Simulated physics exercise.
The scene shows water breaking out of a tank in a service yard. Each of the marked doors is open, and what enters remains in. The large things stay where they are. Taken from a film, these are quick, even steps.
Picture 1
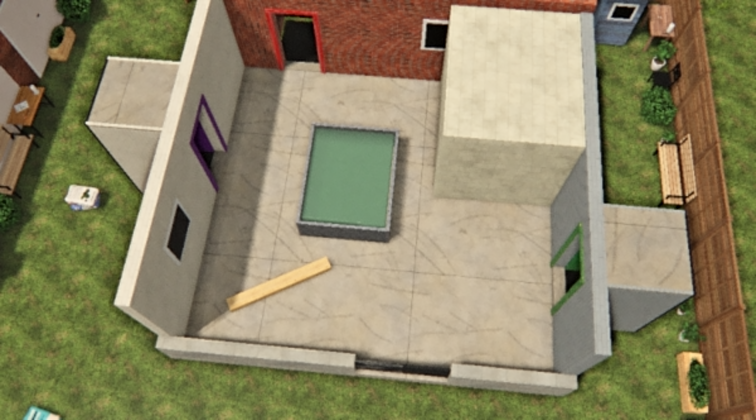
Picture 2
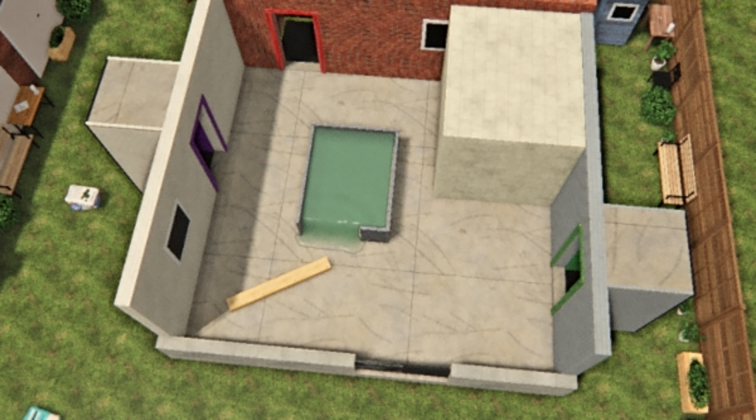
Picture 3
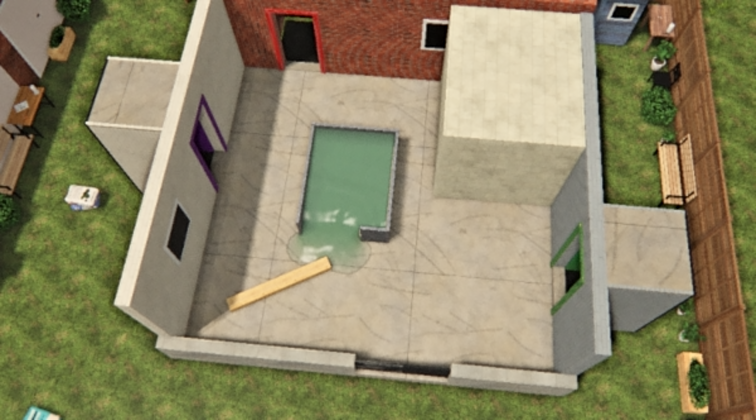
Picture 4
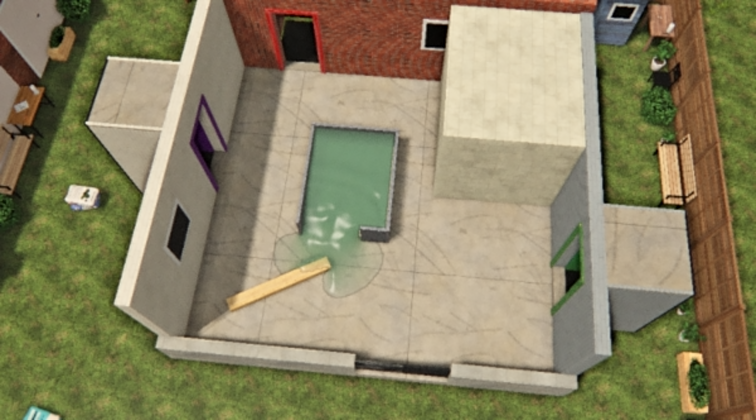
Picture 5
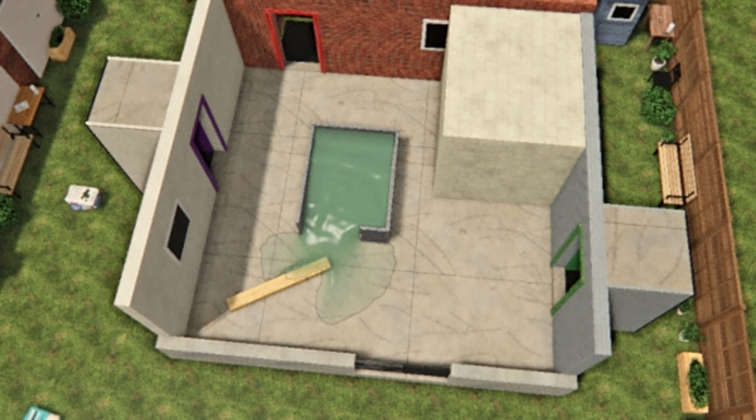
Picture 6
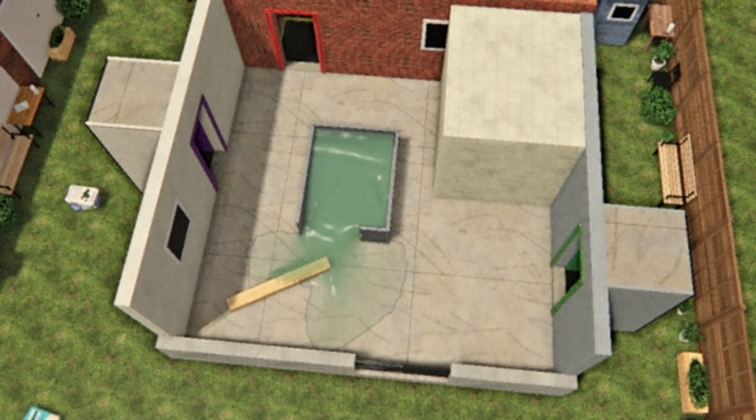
Green water breaking out of a tank's front side in a walled yard, spreading past a wooden plank across the paved floor.
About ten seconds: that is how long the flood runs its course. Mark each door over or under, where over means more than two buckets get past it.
Red door - over; green door - under; purple door - under.
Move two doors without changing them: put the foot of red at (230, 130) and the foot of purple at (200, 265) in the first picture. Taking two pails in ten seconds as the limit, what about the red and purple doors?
Red door falls short, purple door tops the mark.
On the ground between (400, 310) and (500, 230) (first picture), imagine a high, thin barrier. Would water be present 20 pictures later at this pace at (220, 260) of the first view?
At that spot: Submerged.
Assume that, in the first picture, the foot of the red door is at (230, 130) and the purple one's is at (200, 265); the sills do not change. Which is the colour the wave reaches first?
Earliest to get wet is the purple-painted one.
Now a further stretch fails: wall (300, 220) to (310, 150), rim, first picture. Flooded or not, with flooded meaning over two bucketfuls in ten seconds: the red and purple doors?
The red door tops the threshold, and the purple door tops the threshold.
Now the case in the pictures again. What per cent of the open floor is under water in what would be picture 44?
My best guess is some 75 %.
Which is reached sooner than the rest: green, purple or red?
I'd say the door marked purple.
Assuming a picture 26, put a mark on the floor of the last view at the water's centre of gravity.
Around pixel (327, 257) of the last picture.
A moment on, water covers 25 % of the floor; the red door not reached, the green door not reached, the purple door not reached.
Next, water covers 35 % of the floor; the red door not reached, the green door not reached, the purple door not reached.
Then, water covers 50 % of the floor; the red door not reached, the green door wet at the sill, nothing in, the purple door wet at the sill, nothing in.
Later, water covers 75 % of the floor; the red door under two buckets in, the green door wet at the sill, nothing in, the purple door wet at the sill, nothing in.
In the end, water covers 95 % of the floor; the red door over two buckets in, the green door wet at the sill, nothing in, the purple door wet at the sill, nothing in.
